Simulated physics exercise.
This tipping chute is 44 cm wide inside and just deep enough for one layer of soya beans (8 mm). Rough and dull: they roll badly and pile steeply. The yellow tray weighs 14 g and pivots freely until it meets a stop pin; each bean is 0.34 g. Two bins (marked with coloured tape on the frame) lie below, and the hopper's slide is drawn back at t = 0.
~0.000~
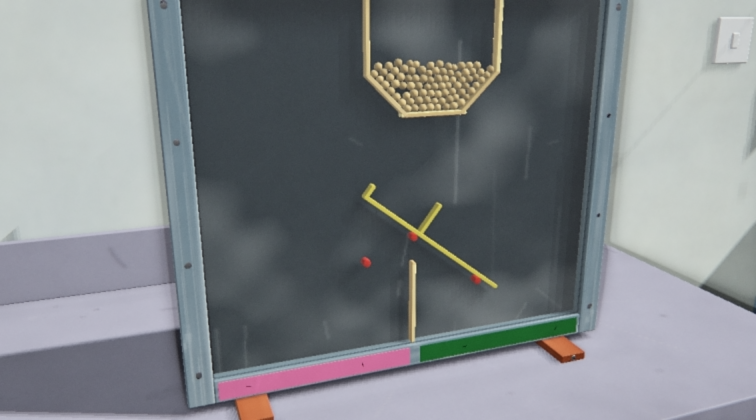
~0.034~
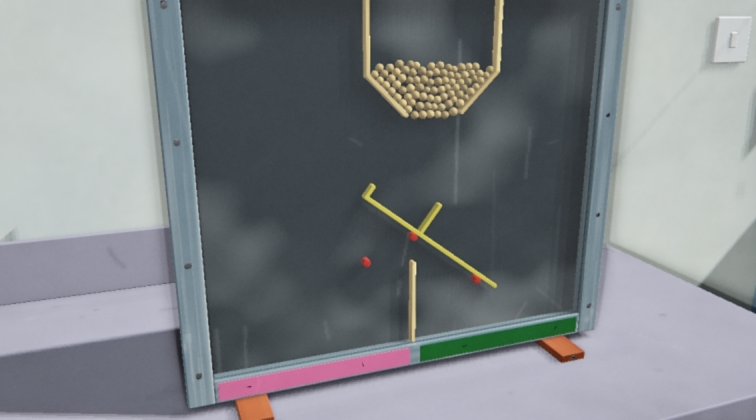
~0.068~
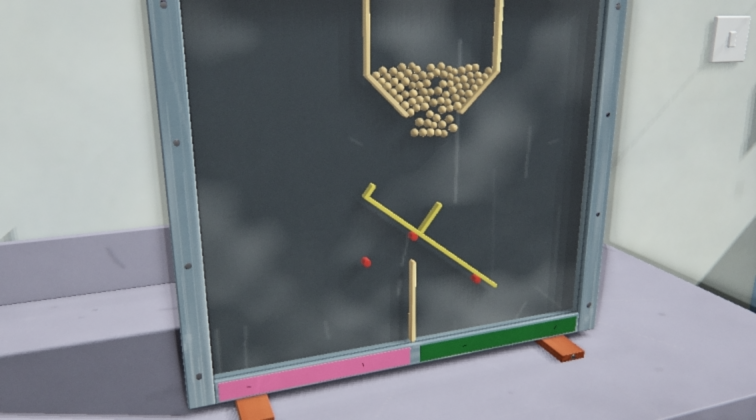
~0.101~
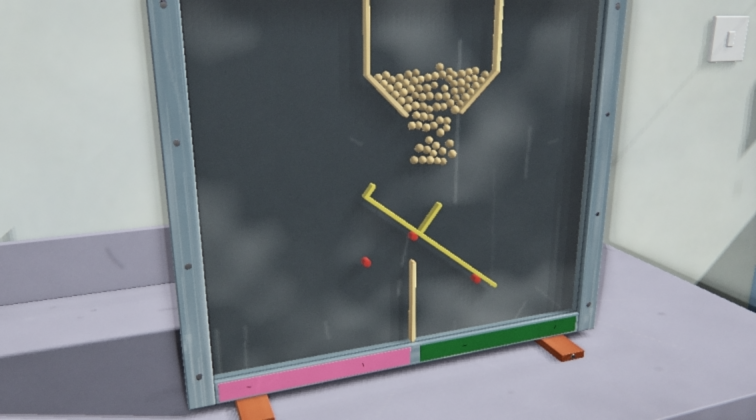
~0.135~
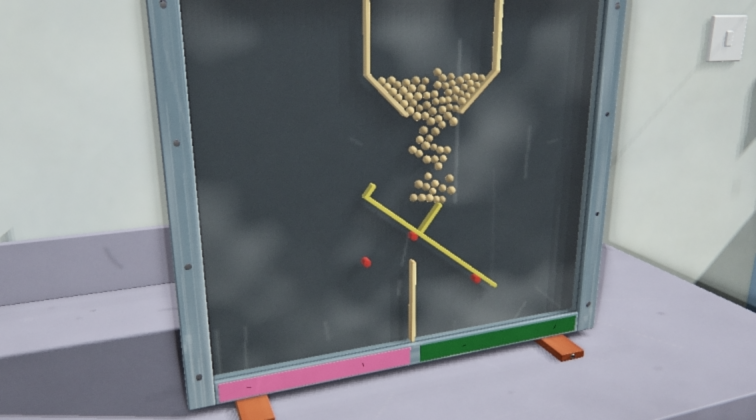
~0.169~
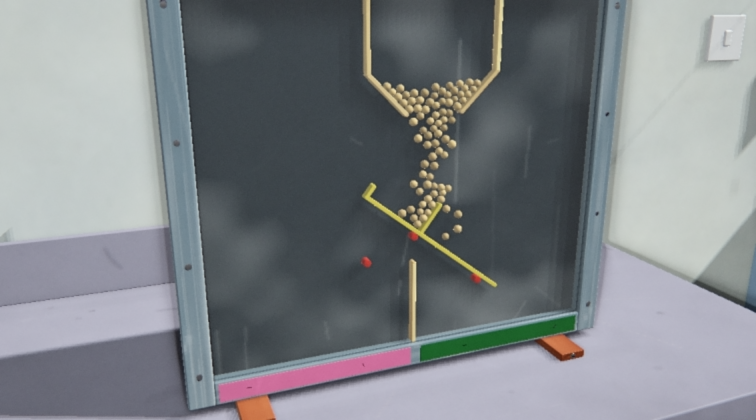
Pale beans pouring from an opened hopper onto a yellow tray slanting down to the right, gathering around its short upright wall.
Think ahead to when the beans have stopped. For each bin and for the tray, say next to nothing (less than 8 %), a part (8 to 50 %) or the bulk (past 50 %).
At rest, pink bin next to nothing, green bin the bulk, tray a part.
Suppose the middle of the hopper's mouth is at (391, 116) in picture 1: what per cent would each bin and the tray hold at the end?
Pink bin: 40; green bin: 0; tray: 60.
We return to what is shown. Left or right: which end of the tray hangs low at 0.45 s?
Its right end is down.
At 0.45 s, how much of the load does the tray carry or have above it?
About 60 per cent.
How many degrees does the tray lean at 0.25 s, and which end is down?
About 40°, right end down.
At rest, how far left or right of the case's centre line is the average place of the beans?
Some 9 cm right of it.
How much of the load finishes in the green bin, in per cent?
Some 55 per cent.
After 0.25 s 95 % have left the hopper; tray right end down 38°; on or over it 90 %, past it to the left 0 %, to the right 0 %.
After 0.45 s 100 % have left the hopper; tray right end down 38°; on or over it 60 %, past it to the left 0 %, to the right 40 %.
In the end, by 1.7 s, pink bin 0 %, green bin 55 %, tray 45 %; tray right end down 38°.
